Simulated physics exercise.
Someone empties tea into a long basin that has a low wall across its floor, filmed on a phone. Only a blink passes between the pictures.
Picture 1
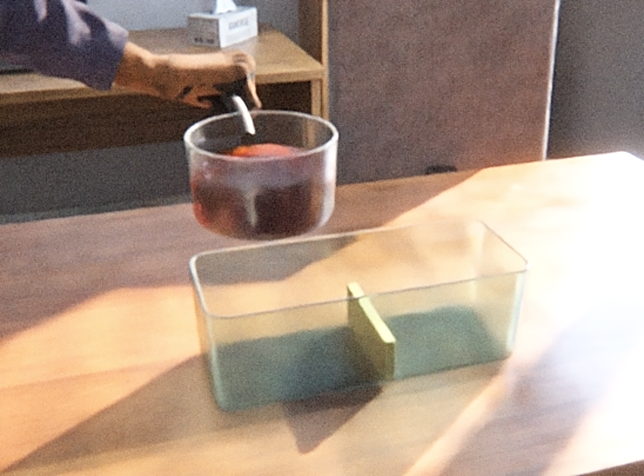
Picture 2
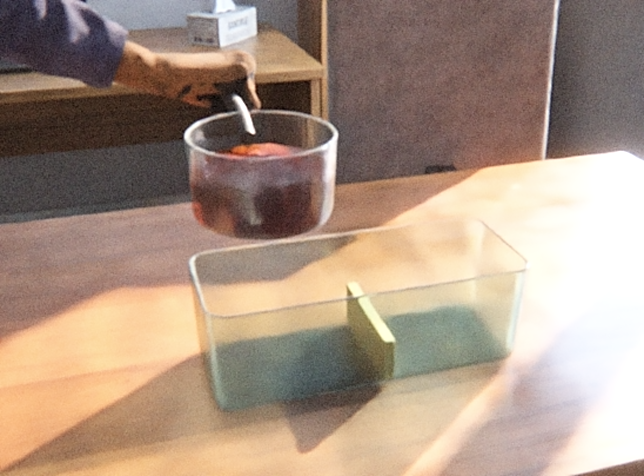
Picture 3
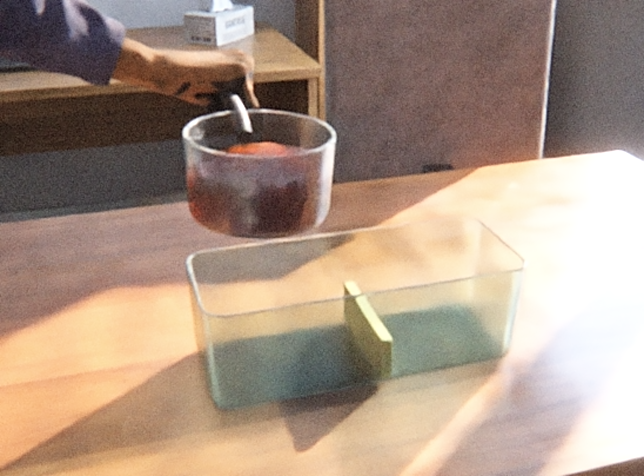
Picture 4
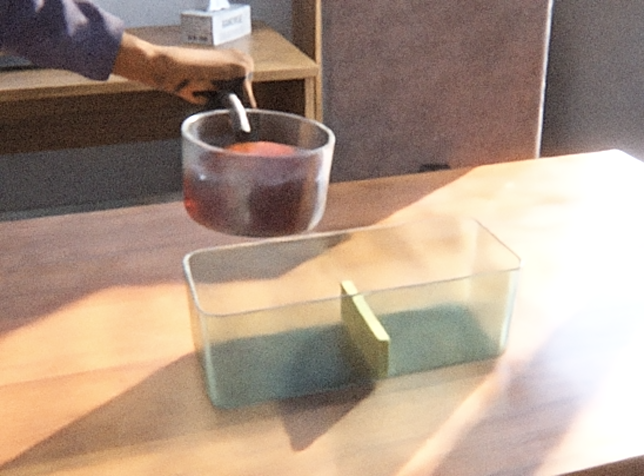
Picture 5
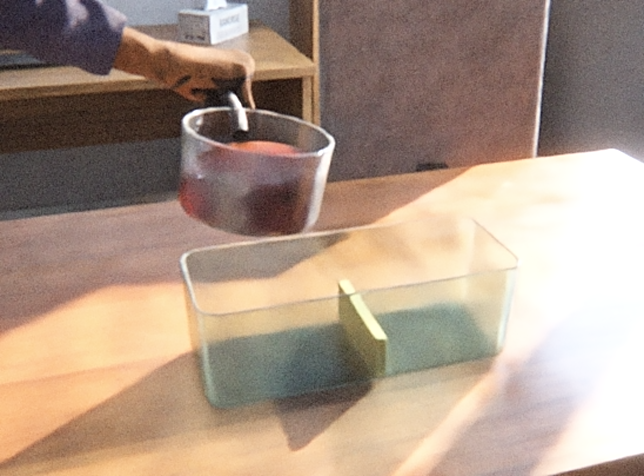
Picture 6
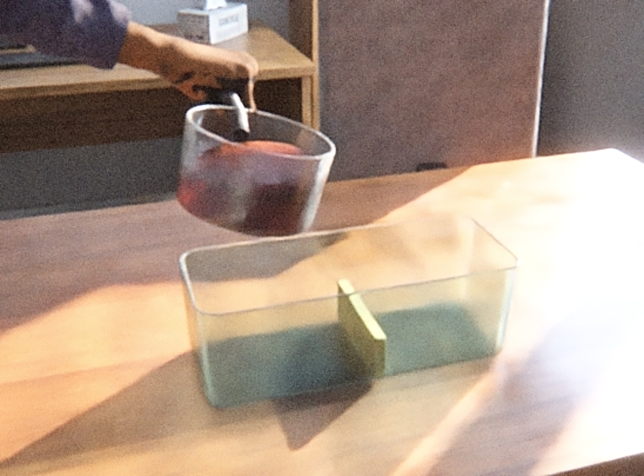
A round glass pot of dark reddish tea, gripped by a hand at the left, hangs nearly level above a long clear basin with a low yellow wall across its floor. The hand then tilts the pot gradually, its right rim dipping slightly, while the basin stays on the wooden table.
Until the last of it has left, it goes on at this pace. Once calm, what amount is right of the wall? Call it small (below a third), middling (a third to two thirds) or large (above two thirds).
Middling.
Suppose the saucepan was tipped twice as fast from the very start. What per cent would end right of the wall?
It comes to 40 per cent or so.
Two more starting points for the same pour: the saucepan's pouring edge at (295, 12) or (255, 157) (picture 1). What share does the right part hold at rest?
45 %, then 5 %.
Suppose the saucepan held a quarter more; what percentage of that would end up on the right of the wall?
About 65 in a hundred.
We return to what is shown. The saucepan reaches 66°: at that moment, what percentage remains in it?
Around 70 in a hundred has not poured out yet.
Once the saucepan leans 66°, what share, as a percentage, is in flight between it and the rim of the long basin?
Roughly 20 in a hundred.
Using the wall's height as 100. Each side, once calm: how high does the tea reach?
The left part 30 per cent, the right part 40.
A moment on, the saucepan is tipped part way and 72 per cent is still to pour, 2 is left of the wall and 4 right of it.
Next, the saucepan is tipped on its side and 21 per cent is still to pour, 15 is left of the wall and 53 right of it.
Then the saucepan is tipped on its side and 3 per cent is still to pour, 37 is left of the wall and 57 right of it.
Later the saucepan is tipped on its side and 1 per cent is still to pour, 42 is left of the wall and 57 right of it.
At rest 42 per cent lies left of the wall, 57 right of it and 0 outside.
